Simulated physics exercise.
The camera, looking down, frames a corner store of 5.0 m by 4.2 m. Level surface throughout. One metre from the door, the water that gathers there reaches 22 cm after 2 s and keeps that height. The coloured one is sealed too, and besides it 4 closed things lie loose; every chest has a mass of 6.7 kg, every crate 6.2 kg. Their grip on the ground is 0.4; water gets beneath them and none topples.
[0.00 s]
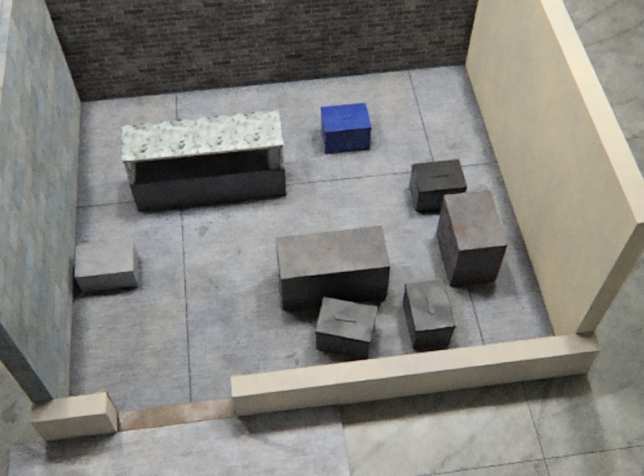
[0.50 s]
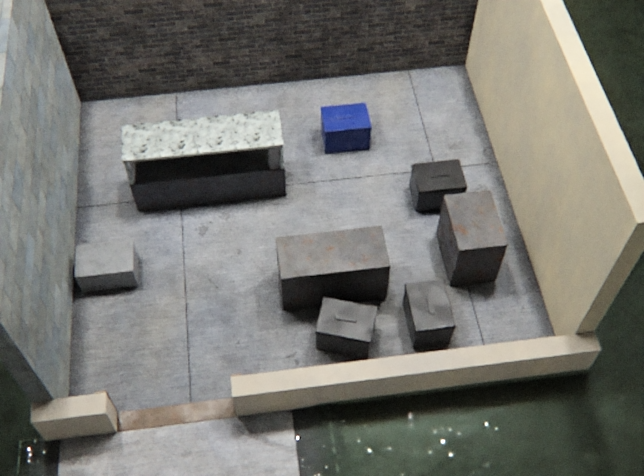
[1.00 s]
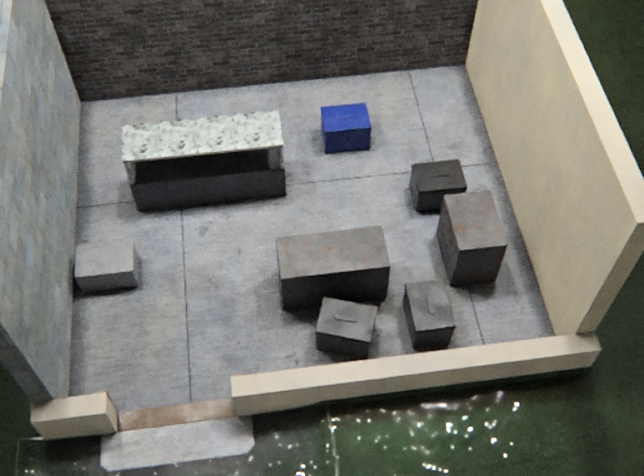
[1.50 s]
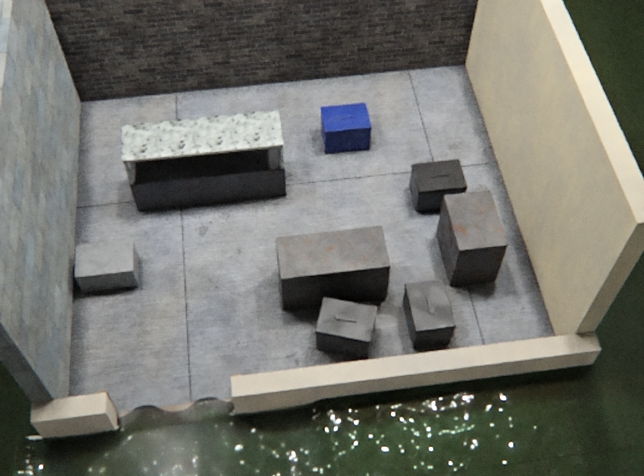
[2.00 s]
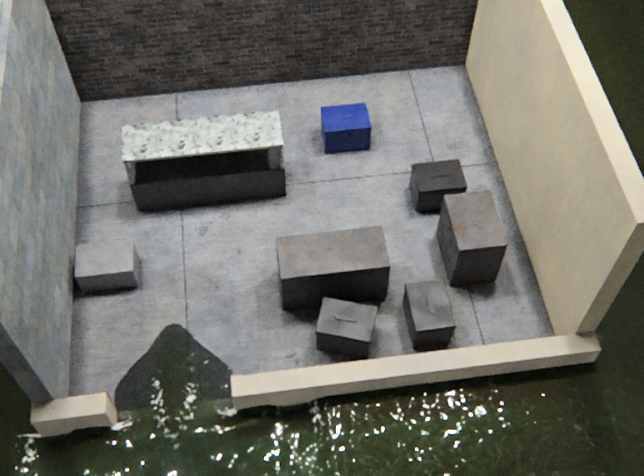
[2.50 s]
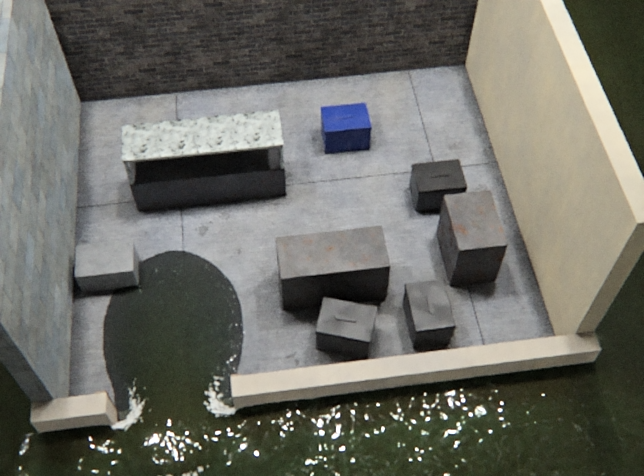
A walled room with a blue chest, a counter and several dark boxes stood still while dark green water spread around its outside, then flowed through the front doorway and across the floor in a rounded pool.
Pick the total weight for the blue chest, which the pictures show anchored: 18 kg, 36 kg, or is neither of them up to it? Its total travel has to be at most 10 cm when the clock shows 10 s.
18 kg is enough.
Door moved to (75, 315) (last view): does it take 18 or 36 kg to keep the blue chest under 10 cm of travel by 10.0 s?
Okay, so the light mass does it.
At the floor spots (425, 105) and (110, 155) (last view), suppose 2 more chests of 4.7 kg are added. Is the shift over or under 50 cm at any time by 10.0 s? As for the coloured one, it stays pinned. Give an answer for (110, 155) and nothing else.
Well, that one comes out beyond the limit.
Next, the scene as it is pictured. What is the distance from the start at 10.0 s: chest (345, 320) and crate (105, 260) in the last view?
They've ended up 0 cm and 250 cm away, in that order.
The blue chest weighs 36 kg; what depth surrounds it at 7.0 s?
3 cm, roughly.
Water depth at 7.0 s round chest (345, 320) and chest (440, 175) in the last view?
I'd estimate 2 cm for the first and 3 cm for the second.
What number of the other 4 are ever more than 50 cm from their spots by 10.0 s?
My count gives 2.
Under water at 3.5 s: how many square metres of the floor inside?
Somewhere about 6.0 m2, give or take.
After 3.5 s the blue chest would be 0 cm from its start with 18 kg and 0 cm from its start with 36 kg; 0 cm of water round it then.
After 4.5 s the blue chest would be 0 cm from its start with 18 kg and 0 cm from its start with 36 kg; 2 cm of water round it then.
After 7.0 s the blue chest would be 0 cm from its start with 18 kg and 0 cm from its start with 36 kg; 3 cm of water round it then.
After 10.0 s the blue chest would be 0 cm from its start with 18 kg and 0 cm from its start with 36 kg; 5 cm of water round it then.
